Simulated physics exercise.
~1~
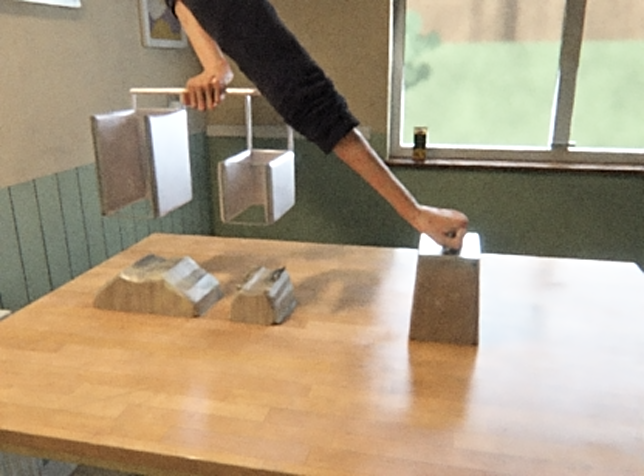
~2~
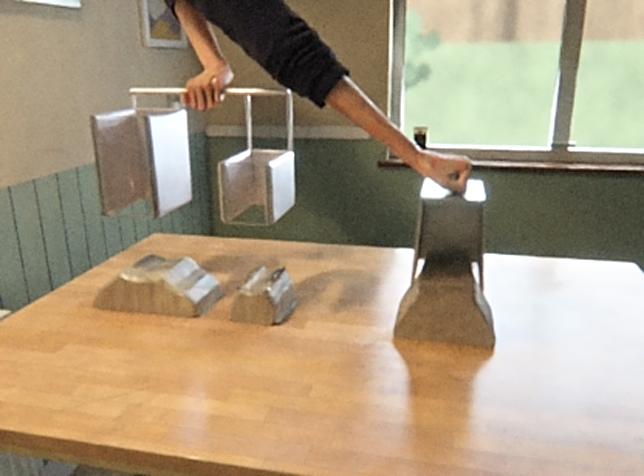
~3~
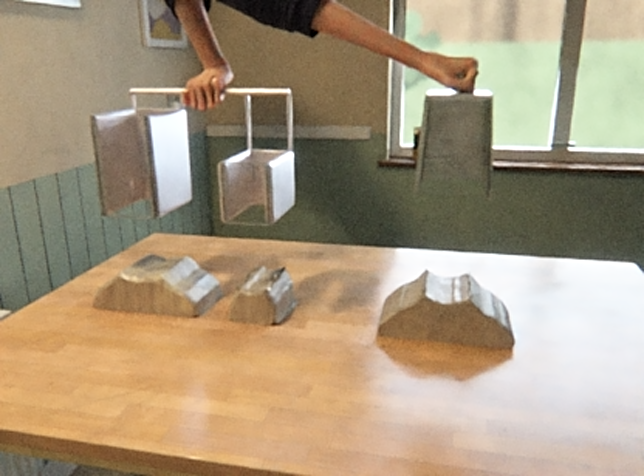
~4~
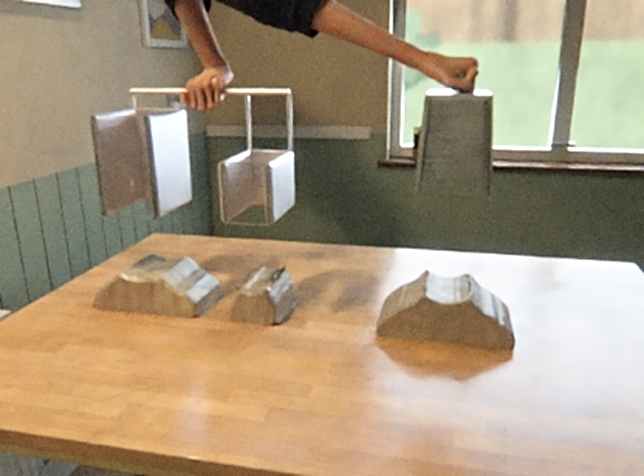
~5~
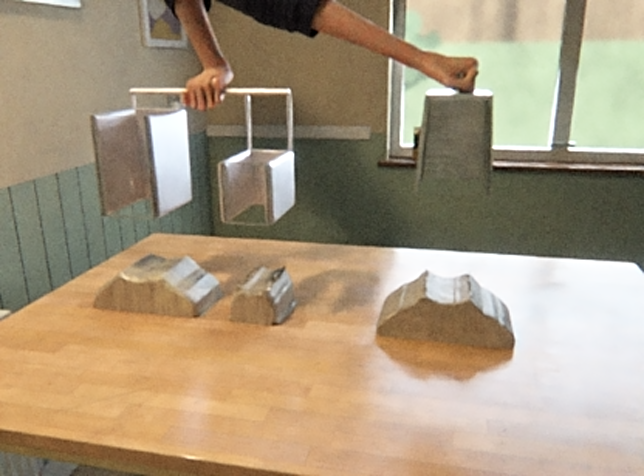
A hand lifted an upside-down tin straight up off a wooden table, uncovering a grey clay block that slumped to roughly half the tin's height and spread wider at the base, then held the tin still above it beside two smaller blocks.
